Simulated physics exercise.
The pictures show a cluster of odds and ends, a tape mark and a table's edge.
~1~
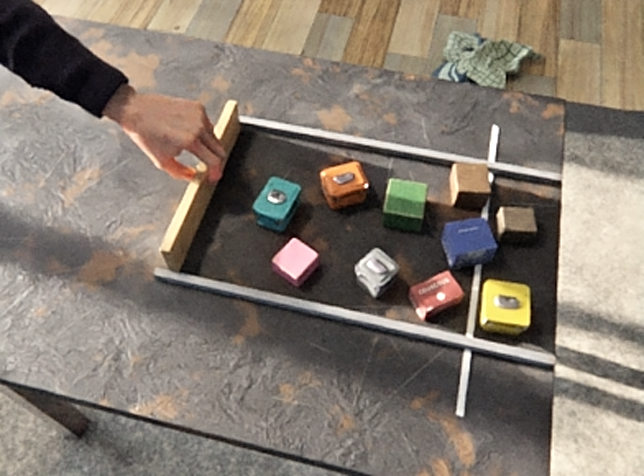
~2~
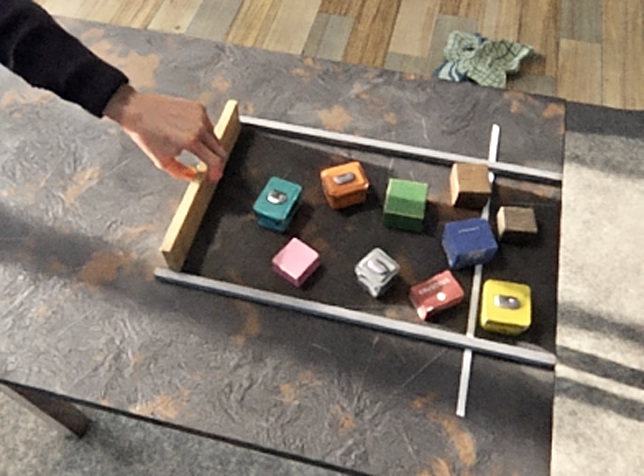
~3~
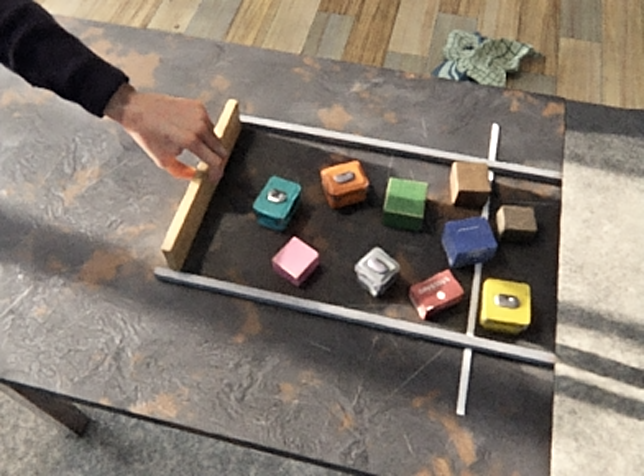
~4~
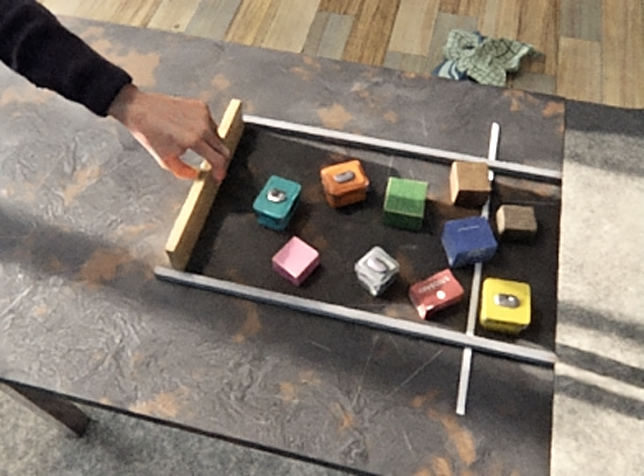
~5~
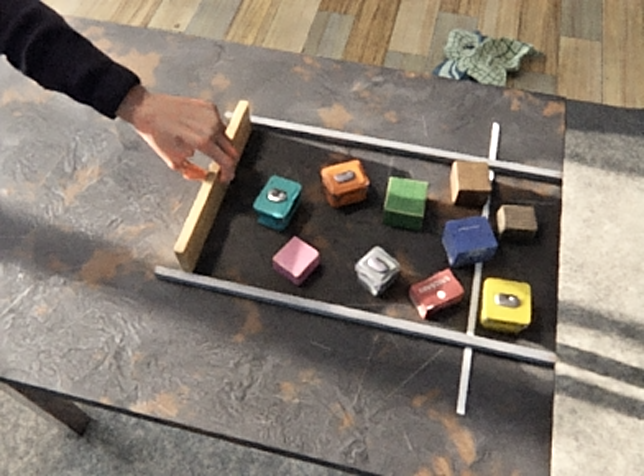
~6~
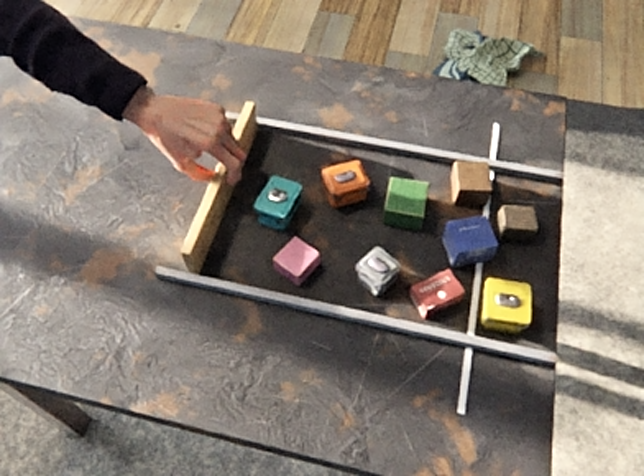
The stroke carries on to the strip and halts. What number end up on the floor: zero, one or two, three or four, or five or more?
As it turns out, the number that fall off is one or two.
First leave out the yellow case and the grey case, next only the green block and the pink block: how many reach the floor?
Fallen: 1, and 0 in the other try.
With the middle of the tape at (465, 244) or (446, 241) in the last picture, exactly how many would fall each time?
Down on the floor: 1 and 0.
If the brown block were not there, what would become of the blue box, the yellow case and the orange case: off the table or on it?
The blue box remains up, the yellow case comes down, the orange case remains up.
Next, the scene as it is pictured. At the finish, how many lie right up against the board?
The number is 3.
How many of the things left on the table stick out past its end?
2 of them.
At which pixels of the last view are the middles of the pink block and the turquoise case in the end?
The pink block at (494, 298), the turquoise case at (500, 249).
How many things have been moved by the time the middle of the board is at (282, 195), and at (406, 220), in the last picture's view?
At the one place 1, at the other 9.
Soon after, none off yet; black block at rest near (517, 223); yellow case at rest near (505, 306); blue box at rest near (469, 241).
Then, none off yet; black block moved about its own width near (538, 229); yellow case moved about its own width near (557, 316); blue box moved about its own width near (520, 262).
At rest, the number that fall off is one or two; fallen, yellow case and black block.
